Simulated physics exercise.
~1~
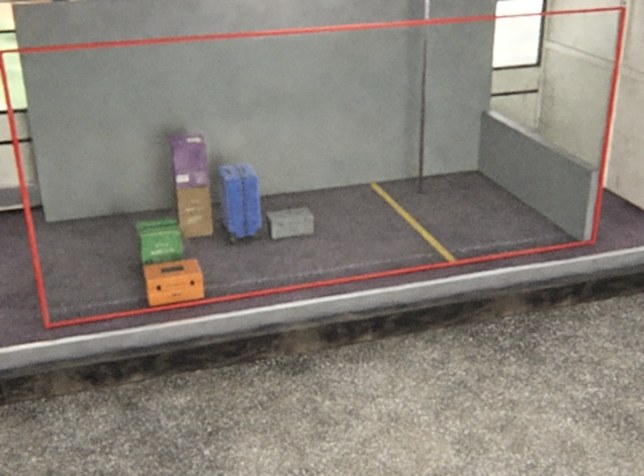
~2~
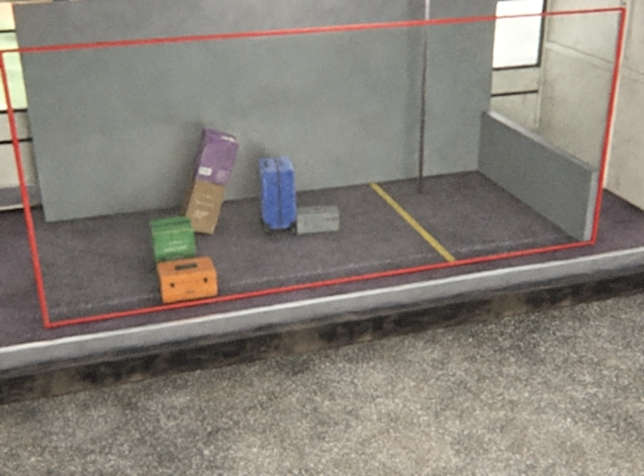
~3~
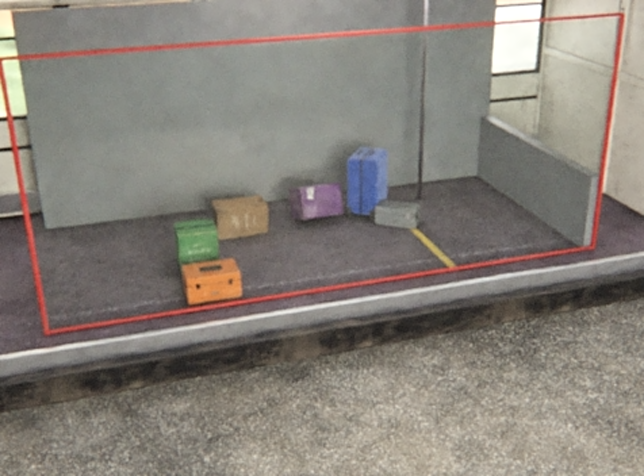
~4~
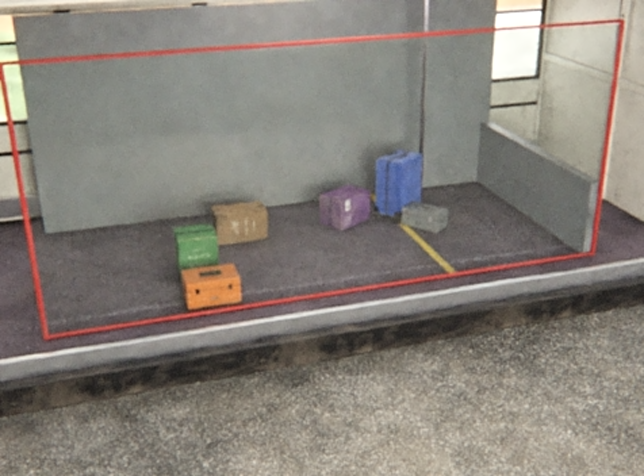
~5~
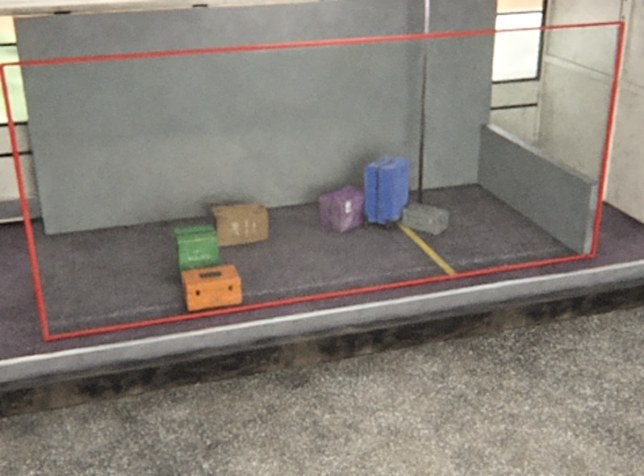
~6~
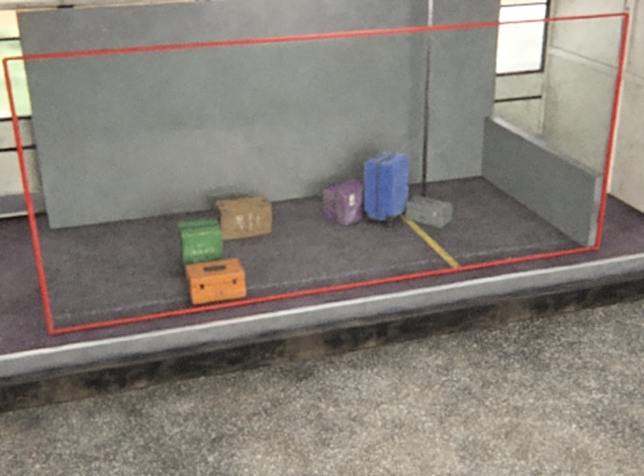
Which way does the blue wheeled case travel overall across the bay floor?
It travels to the right and stays upright, despite drifting back a little near the end.
Loose luggage and boxes stand on the dark floor of a grey-walled bay outlined in red, seen from in front and slightly above by a swaying camera. A purple pack sits on a brown one, with green and orange pieces in front and a blue wheeled case and grey toolbox to the right. The goods shift right, and the purple and brown stack leans and topples that way. The blue case rolls upright towards the yellow line, then drifts back slightly left. The grey toolbox ends beyond the line, while the purple, brown, green and orange pieces rest short of it.
